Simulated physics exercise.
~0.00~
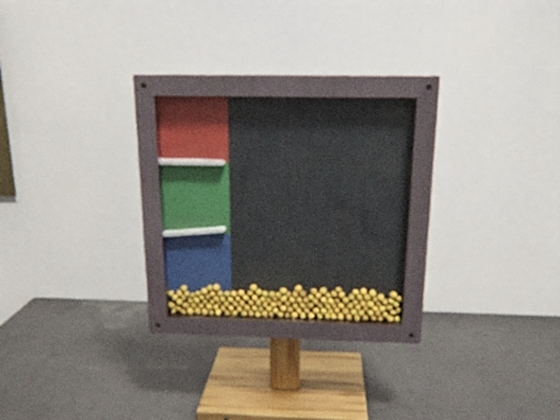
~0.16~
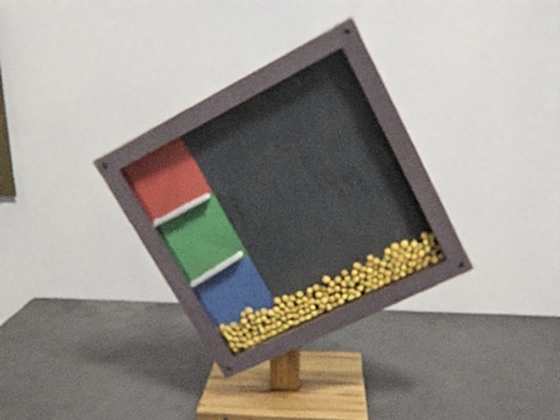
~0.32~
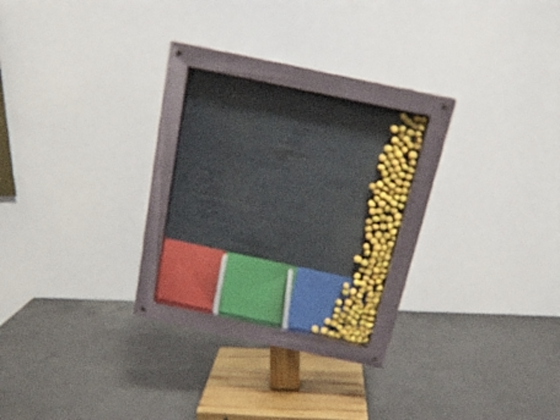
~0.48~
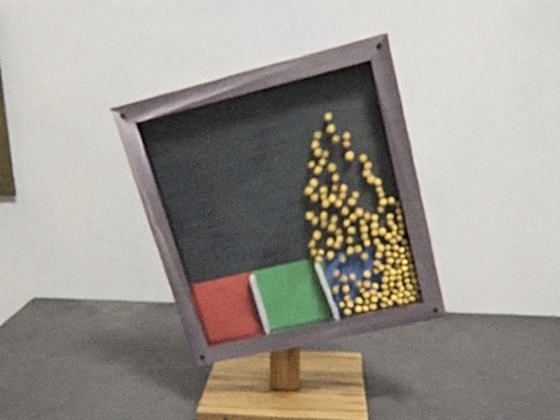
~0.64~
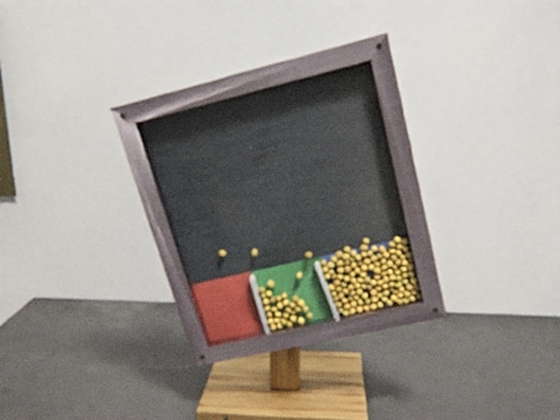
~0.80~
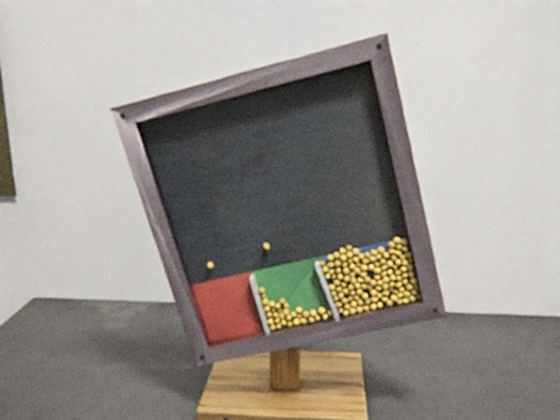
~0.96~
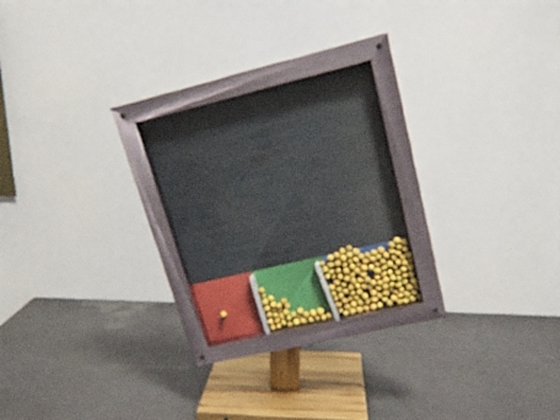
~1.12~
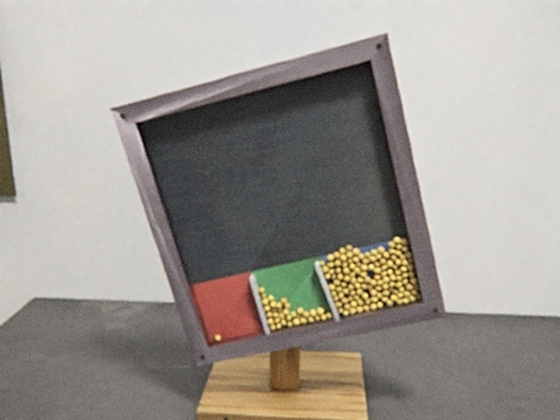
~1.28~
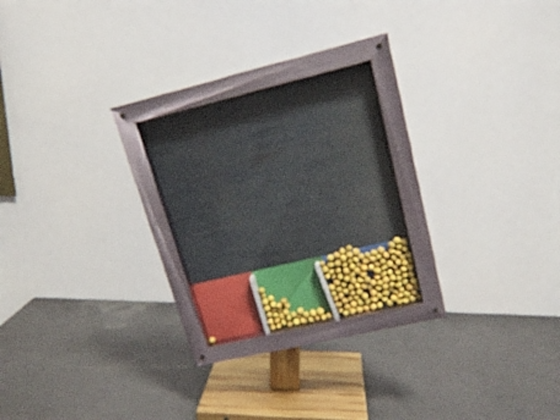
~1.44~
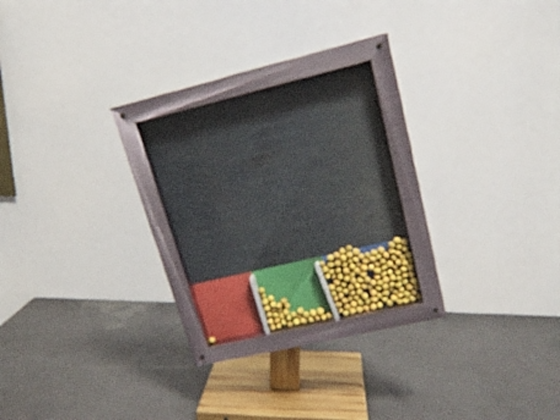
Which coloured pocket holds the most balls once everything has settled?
The blue pocket holds the most balls, with a smaller group resting in the green one beside it.
